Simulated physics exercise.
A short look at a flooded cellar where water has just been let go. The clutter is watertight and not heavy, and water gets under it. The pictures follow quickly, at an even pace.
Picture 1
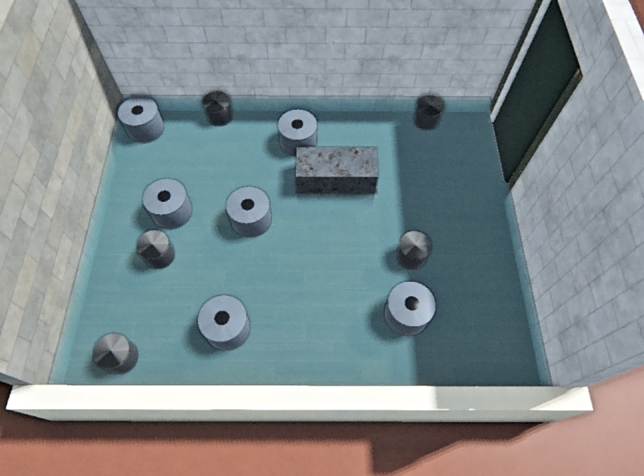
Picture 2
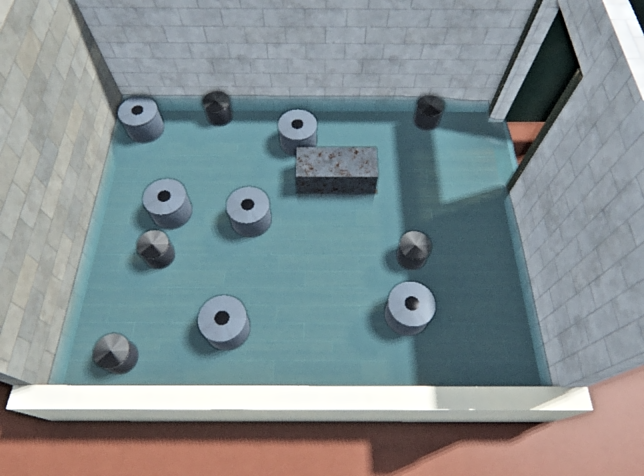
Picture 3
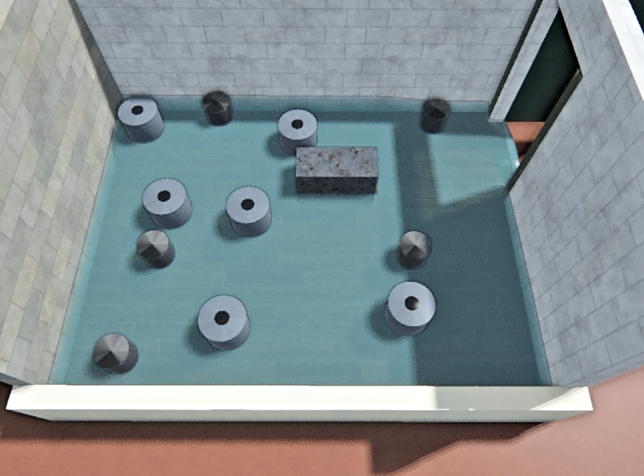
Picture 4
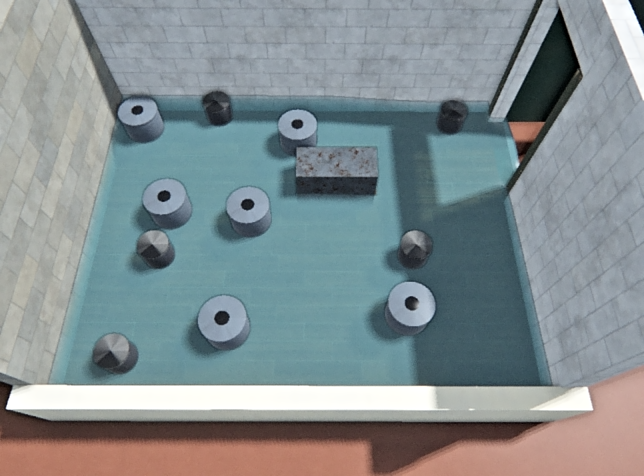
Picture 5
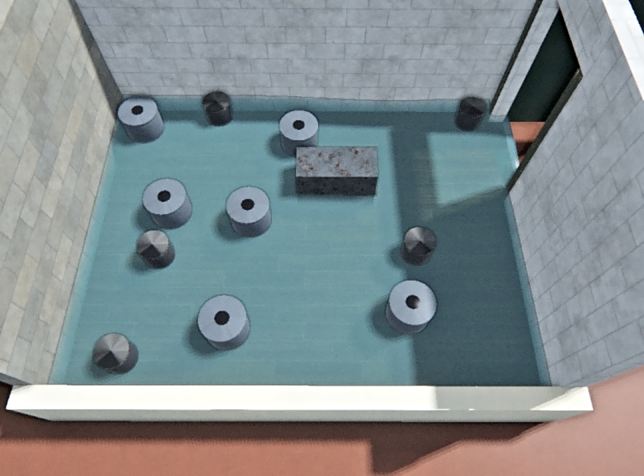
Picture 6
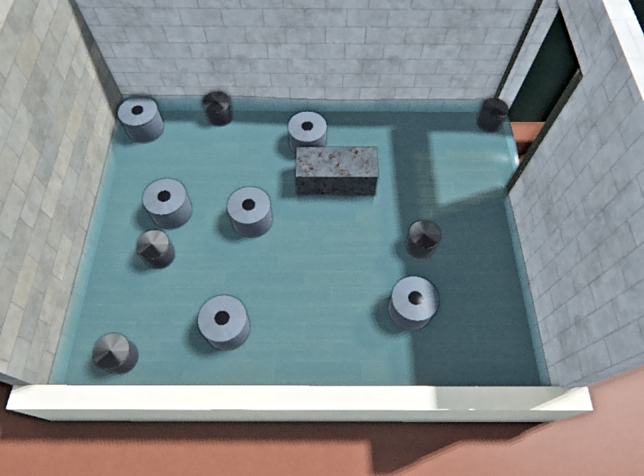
The footage shows a walled, flooded room where a gap opens at the right wall, then a dark floating object at the back drifts right to beside the gap, while another dark one and two pale round ones shift slightly.
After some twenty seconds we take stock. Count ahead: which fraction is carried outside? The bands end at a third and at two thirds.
Share: From one to two thirds.
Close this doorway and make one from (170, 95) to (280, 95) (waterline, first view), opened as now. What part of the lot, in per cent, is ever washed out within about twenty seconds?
Close to 60 %.
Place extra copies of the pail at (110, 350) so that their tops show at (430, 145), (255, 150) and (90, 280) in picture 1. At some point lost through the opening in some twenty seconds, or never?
In that order: Gone, out, kept in.
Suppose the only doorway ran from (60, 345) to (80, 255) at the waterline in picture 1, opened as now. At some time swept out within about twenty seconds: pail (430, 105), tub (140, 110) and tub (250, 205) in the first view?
In turn: Kept in, carried outside, through.
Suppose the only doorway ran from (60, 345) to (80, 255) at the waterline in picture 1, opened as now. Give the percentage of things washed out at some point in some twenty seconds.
Roughly 70 per cent.
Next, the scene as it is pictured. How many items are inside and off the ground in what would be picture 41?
It comes to 6.
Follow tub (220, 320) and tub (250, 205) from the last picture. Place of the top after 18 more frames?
Close to (278, 306) and (303, 201).
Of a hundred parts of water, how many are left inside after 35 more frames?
Some 50 per cent.
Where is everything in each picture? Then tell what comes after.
A pail at (431, 105) floats; a pail at (416, 245) floats; 0 of 11 have shifted, in the first frame.
A pail at (431, 105) floats; a pail at (416, 245), afloat; 0 of 11 have shifted, in the second frame.
A pail at (436, 108), afloat, close to its start; a pail at (416, 245), afloat; 1 of 11 have shifted, in the third frame.
A pail at (454, 110) floats, close to its start; a pail at (417, 244), afloat; 1 of 11 have shifted, in the fourth frame.
A pail at (473, 106) floats, a stride from its start; a pail at (420, 241) floats, close to its start; 2 of 11 have shifted, in the fifth frame.
A pail at (495, 108), afloat, a stride from its start; a pail at (425, 234), afloat, close to its start; 4 of 11 have shifted, in the sixth frame.
A moment on, 1 of 11 are out; 10 afloat.
Next, 3 of 11 are out; 8 afloat.
Later, 5 of 11 are out; 6 afloat.
In the end, 5 of 11 are out; 6 afloat.
